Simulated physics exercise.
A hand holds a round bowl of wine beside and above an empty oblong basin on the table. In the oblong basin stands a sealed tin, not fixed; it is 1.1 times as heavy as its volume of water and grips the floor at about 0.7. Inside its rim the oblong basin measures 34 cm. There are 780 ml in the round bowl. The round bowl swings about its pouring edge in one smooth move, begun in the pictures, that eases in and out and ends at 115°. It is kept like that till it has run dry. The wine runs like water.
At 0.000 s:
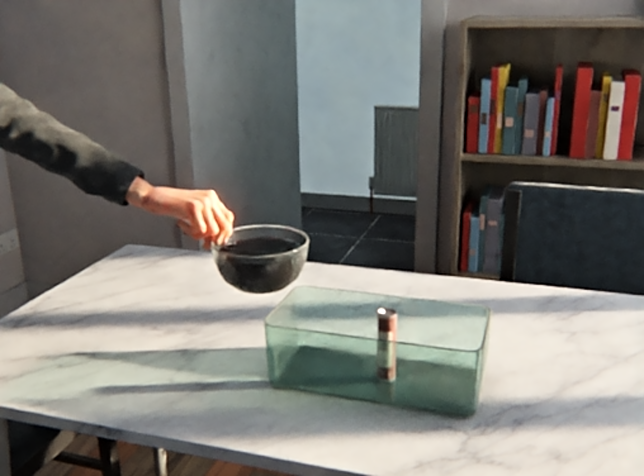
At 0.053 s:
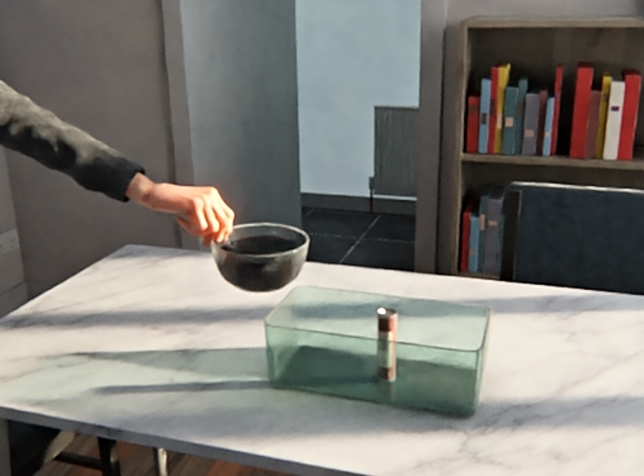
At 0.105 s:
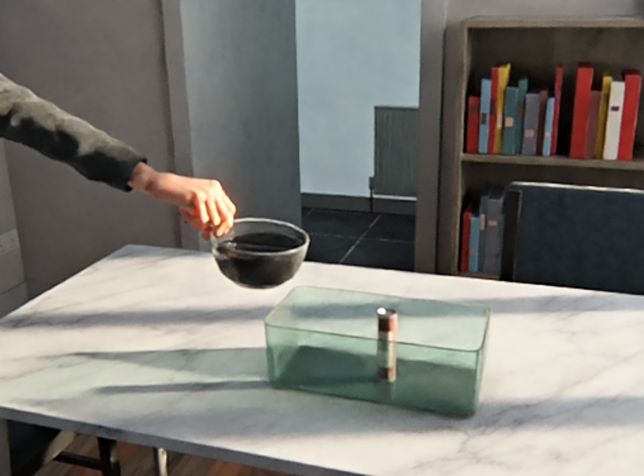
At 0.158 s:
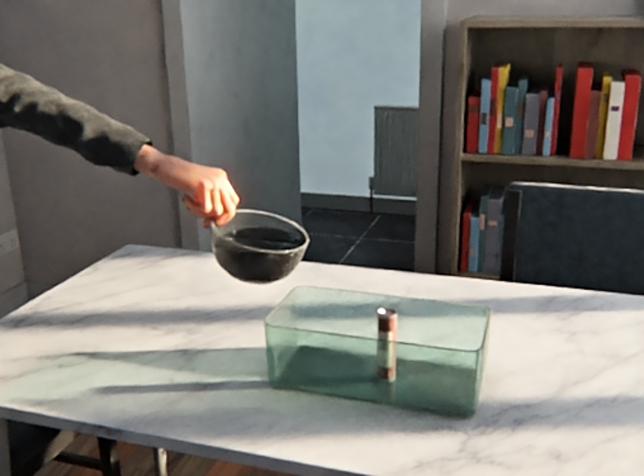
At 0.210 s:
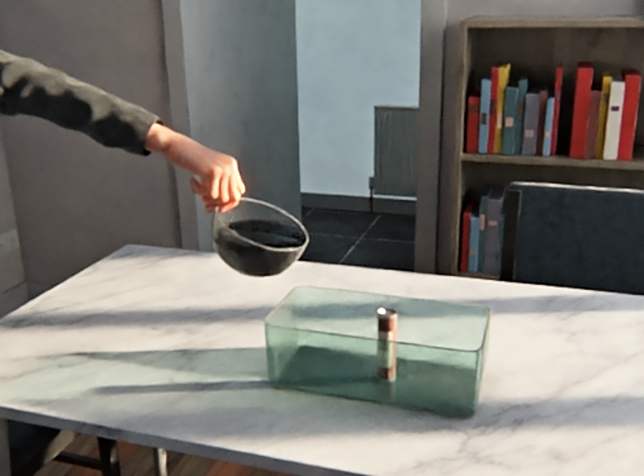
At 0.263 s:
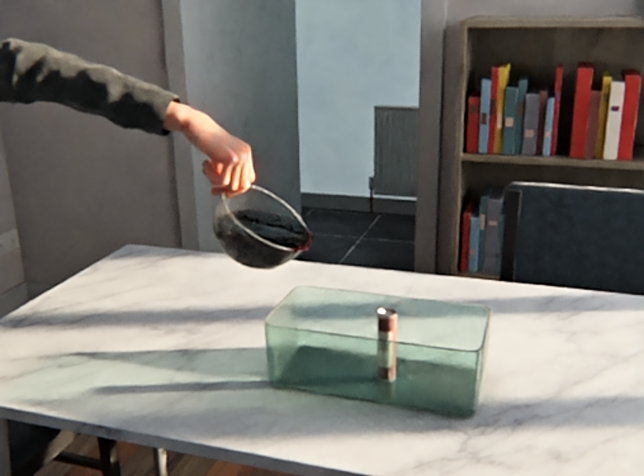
At first, a hand holds a round glass bowl of dark wine level, above and to the left of an empty oblong basin with a small tin standing at it on a marble table. The hand then rises slightly and tilts the bowl rightward, gently, then more steeply, until wine reaches its lower rim.
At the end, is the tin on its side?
It topples.
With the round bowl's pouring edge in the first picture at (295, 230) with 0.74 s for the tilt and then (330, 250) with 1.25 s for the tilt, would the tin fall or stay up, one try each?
First it falls; then it stays up.
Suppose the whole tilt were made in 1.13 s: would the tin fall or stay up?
The tin goes over.
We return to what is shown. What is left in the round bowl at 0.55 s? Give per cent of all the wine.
Some 22 per cent.
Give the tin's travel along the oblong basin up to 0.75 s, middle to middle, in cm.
Some 5 cm.
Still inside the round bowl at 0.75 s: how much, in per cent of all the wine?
Near 0 in a hundred.
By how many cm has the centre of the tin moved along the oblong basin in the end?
About 9.0 cm.
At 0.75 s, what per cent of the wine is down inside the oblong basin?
About 96 per cent.
After 0.55 s the tilt is 101° and 22 per cent is still to pour; the tin stands where it began.
After 0.75 s the tilt is 115° and 0 per cent is still to pour; the tin leans 39°.
After 0.97 s the tilt is 115° and 0 per cent is still to pour; the tin lies on its side.
After 1.21 s the tilt is 115° and 0 per cent is still to pour; the tin lies on its side.
In the end the tin lies on its side.
